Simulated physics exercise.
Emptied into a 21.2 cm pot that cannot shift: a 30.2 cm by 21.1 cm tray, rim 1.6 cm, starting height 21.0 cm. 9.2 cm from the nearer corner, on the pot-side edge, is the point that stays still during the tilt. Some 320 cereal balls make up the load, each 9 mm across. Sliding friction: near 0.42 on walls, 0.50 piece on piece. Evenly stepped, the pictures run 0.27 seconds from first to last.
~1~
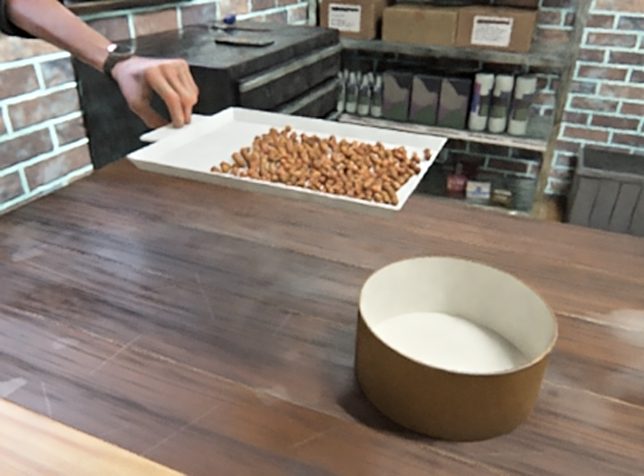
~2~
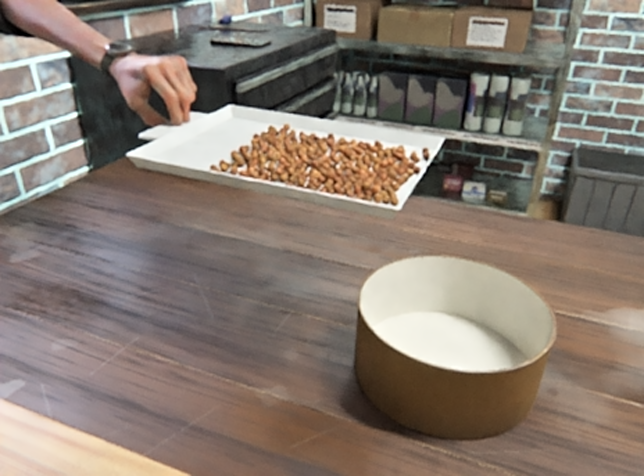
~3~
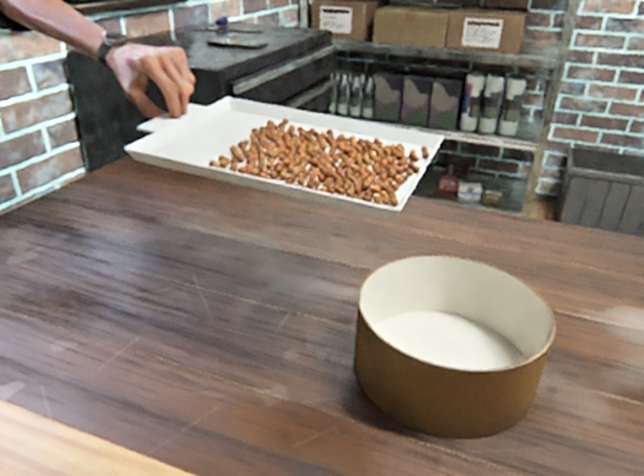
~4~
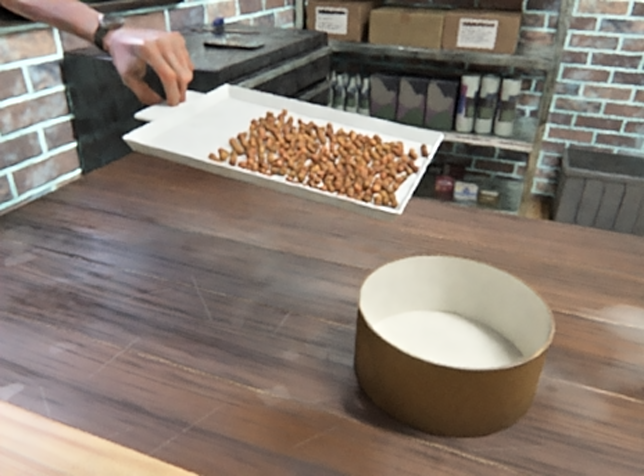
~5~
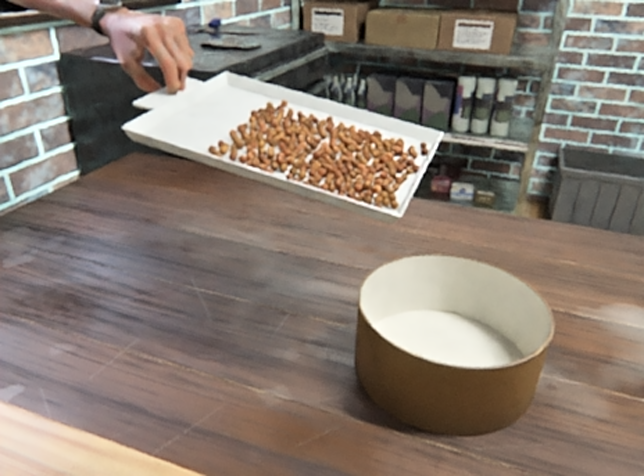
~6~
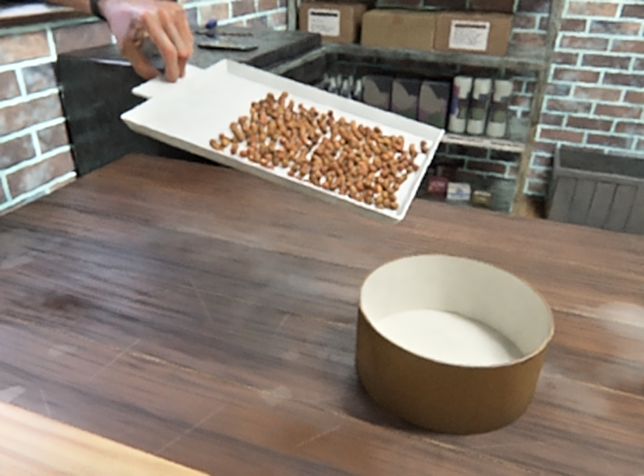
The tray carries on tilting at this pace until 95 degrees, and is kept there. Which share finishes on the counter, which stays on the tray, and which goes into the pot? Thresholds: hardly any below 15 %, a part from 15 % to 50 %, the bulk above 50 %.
Counter: There'll be not much; left on the tray: There'll be not much; pot: There'll be over half the quantity.
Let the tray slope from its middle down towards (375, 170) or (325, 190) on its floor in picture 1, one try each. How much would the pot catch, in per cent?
Estimate: Some 65 % and some 70 % respectively.
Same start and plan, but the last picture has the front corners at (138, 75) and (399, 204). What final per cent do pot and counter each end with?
Pot 75 % / counter 30 %.
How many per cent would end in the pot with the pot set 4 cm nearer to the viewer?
Expect something close to 100 per cent.
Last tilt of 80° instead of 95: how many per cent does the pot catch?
About 90 in a hundred would end up in the pot.
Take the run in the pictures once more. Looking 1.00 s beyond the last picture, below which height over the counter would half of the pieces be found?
Around 16 cm up.
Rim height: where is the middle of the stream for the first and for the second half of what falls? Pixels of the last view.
First near (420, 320), later near (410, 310).
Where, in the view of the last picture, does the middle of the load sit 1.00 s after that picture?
By then the middle of the load sits around (409, 265).
Then, 0.60 s after the last picture, tilt 52 degrees; the tray holds 100 %, the pot 0 %.
Then, 1.00 s after the last picture, tilt 77 degrees; the tray holds 40 %, the pot 35 %.
Then, 1.49 s after the last picture, tilt 95 degrees; the tray holds 0 %, the pot 90 %.
In the end, counter 10 %, tray 0 %, pot 90 %.
